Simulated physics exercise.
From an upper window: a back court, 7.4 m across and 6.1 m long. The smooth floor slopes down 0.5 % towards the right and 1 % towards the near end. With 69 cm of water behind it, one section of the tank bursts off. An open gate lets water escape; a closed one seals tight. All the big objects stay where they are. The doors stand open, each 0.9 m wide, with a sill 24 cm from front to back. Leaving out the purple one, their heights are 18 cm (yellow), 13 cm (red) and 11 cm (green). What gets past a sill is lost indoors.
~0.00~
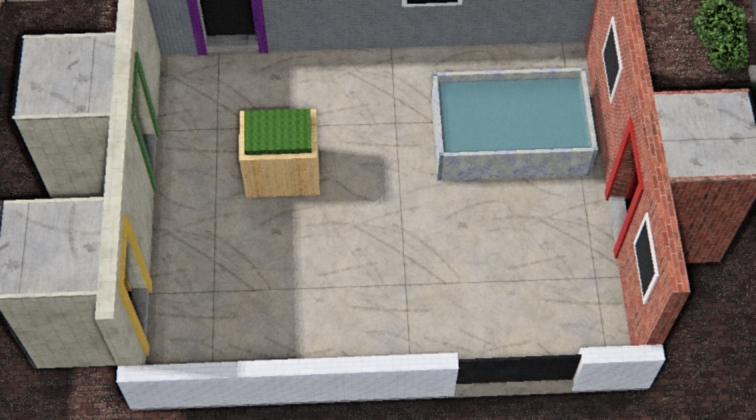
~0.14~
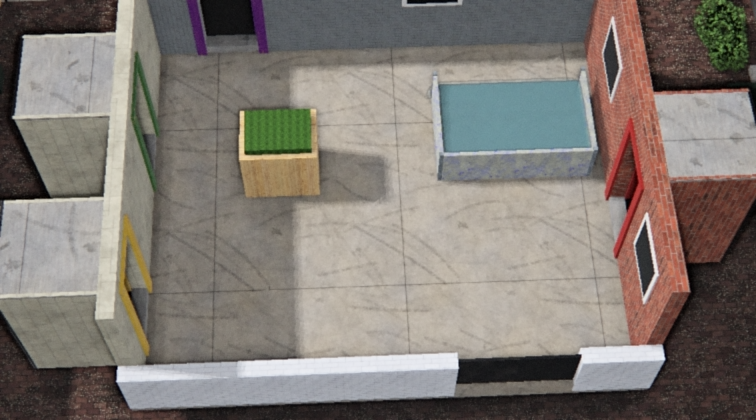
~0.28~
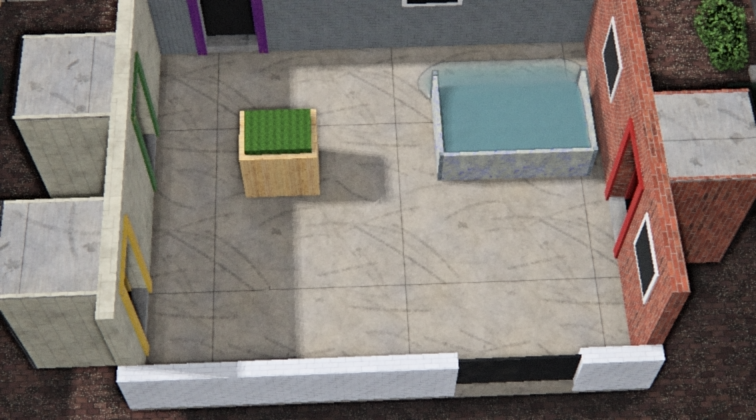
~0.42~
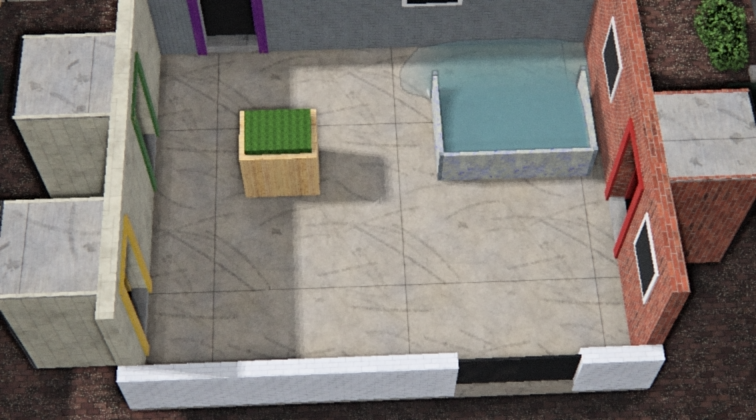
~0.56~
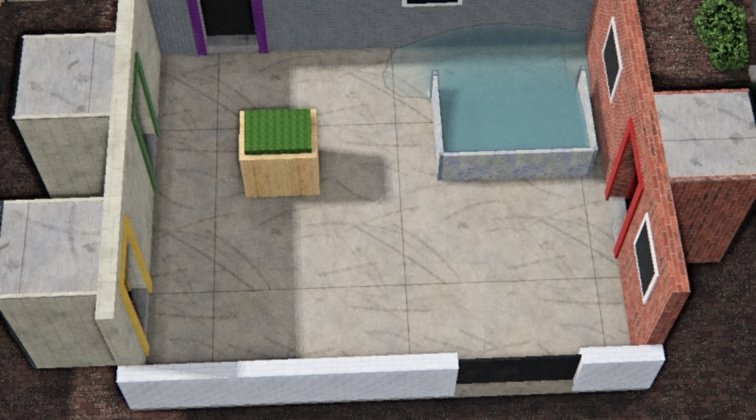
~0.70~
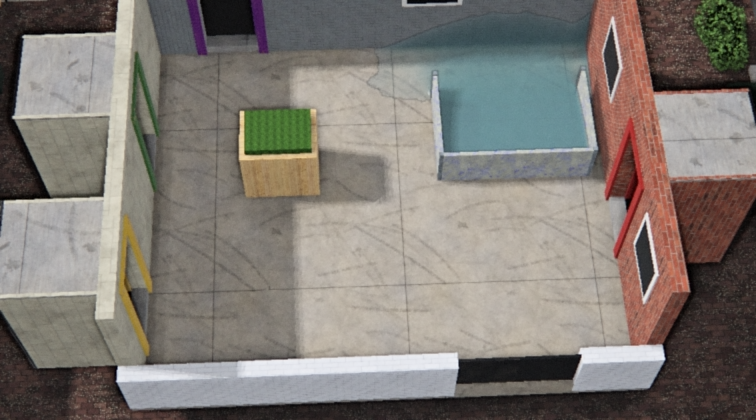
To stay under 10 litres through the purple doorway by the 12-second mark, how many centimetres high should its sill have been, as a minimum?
It would have to be roughly 8.5 cm high.
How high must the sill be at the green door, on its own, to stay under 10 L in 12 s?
Roughly 16 cm at green.
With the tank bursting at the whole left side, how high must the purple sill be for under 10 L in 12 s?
Some 17 cm.
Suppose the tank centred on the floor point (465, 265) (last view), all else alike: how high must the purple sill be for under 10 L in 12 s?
Some 6.5 cm.
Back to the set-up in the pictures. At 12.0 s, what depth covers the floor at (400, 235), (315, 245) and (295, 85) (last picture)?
Roughly 6, 3 and 6 cm, in turn.
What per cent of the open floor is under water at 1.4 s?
About 10 per cent.
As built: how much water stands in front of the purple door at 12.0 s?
Roughly 5.5 cm deep.
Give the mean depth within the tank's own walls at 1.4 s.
Roughly 27 cm on average.
After 1.4 s water covers 10 % of the floor, deepest (56 cm) near (574, 49); it has not reached the purple door.
After 3.0 s water covers 45 % of the floor, deepest (22 cm) near (445, 96); 4 cm at the purple door, 0 litres in over its 18 cm sill.
After 12.0 s water covers 95 % of the floor, deepest (11 cm) near (146, 386); 6 cm at the purple door, 0 litres in over its 18 cm sill.
At the purple door as built, the water arrived by 1.8 s and peaked near 11 cm at 5.6 s.
With a sill of 6.5 cm, 24 litres would have come in within the 12 s; with 10.5 cm, 3 litres. So under 10 litres takes about 8.5 cm.
